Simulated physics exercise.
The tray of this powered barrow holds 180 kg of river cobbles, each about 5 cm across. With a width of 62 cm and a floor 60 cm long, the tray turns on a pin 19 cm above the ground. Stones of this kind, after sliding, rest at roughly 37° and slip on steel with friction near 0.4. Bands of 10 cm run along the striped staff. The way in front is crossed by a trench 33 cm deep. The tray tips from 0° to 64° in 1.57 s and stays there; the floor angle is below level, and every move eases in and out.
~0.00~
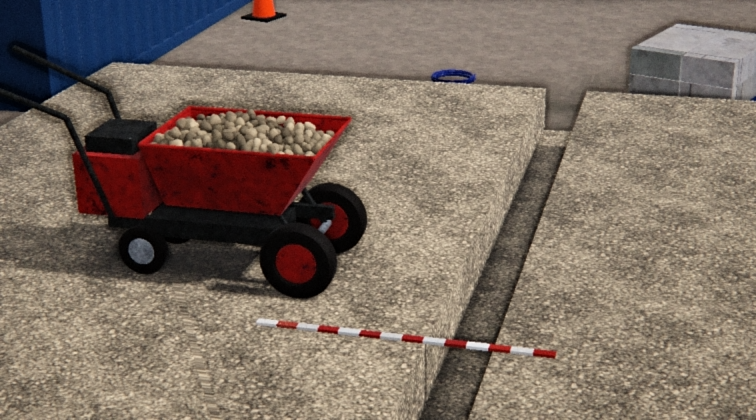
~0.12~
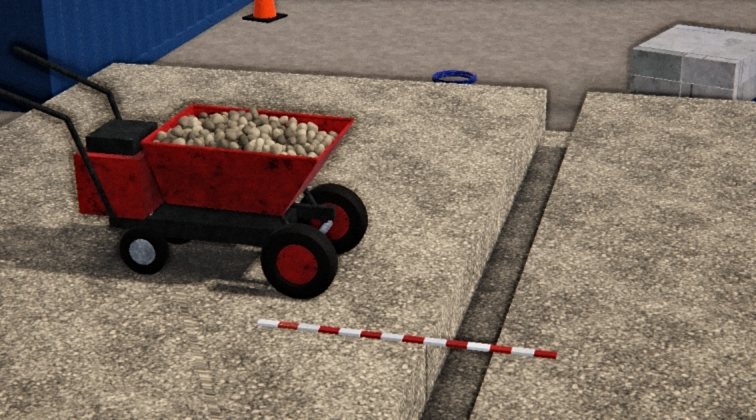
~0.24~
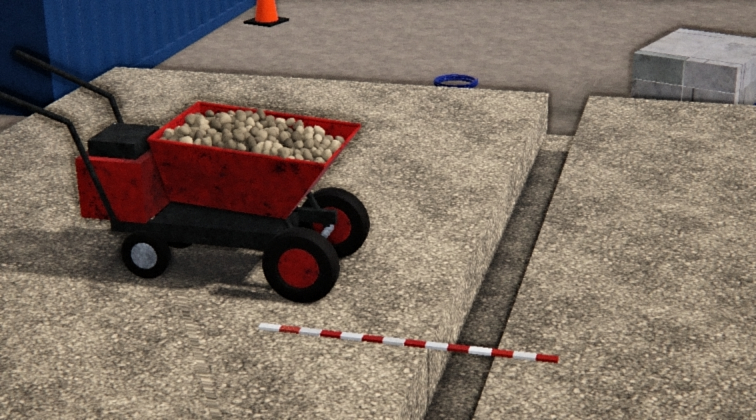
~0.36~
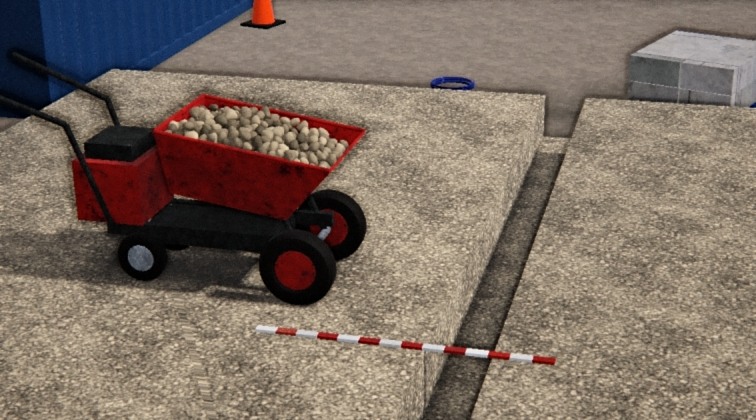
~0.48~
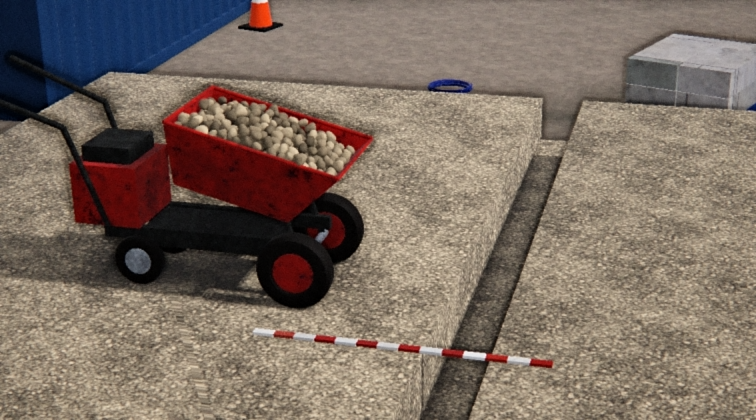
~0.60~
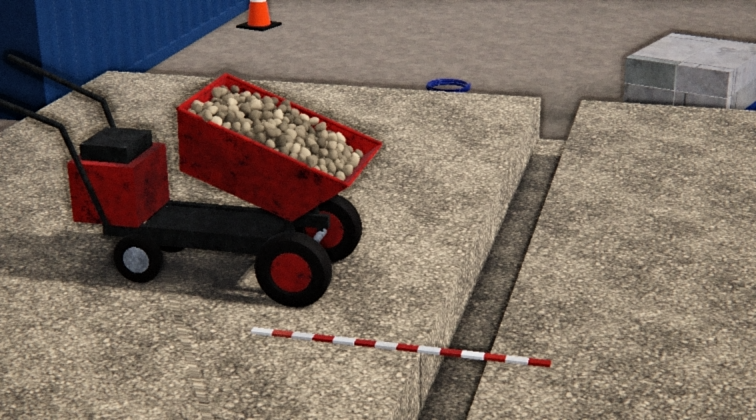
On a gravelly yard beside a trench, a red powered barrow standing still, its stone-filled tray steadily tilting forward to the right.
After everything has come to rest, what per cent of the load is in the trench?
I would say 65 percent.
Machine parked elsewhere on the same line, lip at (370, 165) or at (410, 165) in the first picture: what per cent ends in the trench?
That gives roughly 50 per cent and roughly 15 per cent.
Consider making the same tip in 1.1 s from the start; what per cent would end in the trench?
Then some 65 per cent would.
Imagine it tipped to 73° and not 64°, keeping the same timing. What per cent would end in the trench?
Some 90% would finish there.
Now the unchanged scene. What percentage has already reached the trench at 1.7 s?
I'd say near 20 per cent at that time.
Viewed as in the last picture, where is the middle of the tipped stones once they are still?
(471, 337).
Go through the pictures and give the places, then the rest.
The tray is at 0°, its lip at (314, 159); the top of the load is at (229, 122), in the first picture.
Lip at (317, 160), floor tilted 1°, highest stones at (228, 121); the stones move at 0.2 m/s on average, in the second picture.
Lip at (325, 166), floor tilted 4°, highest stones at (230, 120); the stones move at 0.3 m/s on average, in the third picture.
Lip at (330, 171), floor tilted 9°, highest stones at (222, 115); the stones move at 0.4 m/s on average, in the fourth picture.
The tray is at 14°, its lip at (338, 179); the top of the load is at (225, 110); the stones move at 0.5 m/s on average, in the fifth picture.
Lip at (348, 186), floor tilted 21°, highest stones at (233, 97); the stones move at 0.6 m/s on average, in the sixth picture.
After 1.2 s the floor is at 54°; 99 % in the tray, 1 % short of the trench; the foremost stones are at (413, 222).
After 1.7 s the floor is at 64°; 69 % in the tray, 8 % short of the trench, 22 % in the trench; the foremost stones are at (501, 349).
After 2.0 s the floor is at 64°; 49 % in the tray, 9 % short of the trench, 41 % in the trench; the foremost stones are at (524, 343).
After 4.0 s the floor is at 64°; 23 % in the tray, 11 % short of the trench, 65 % in the trench; the foremost stones are at (563, 332).
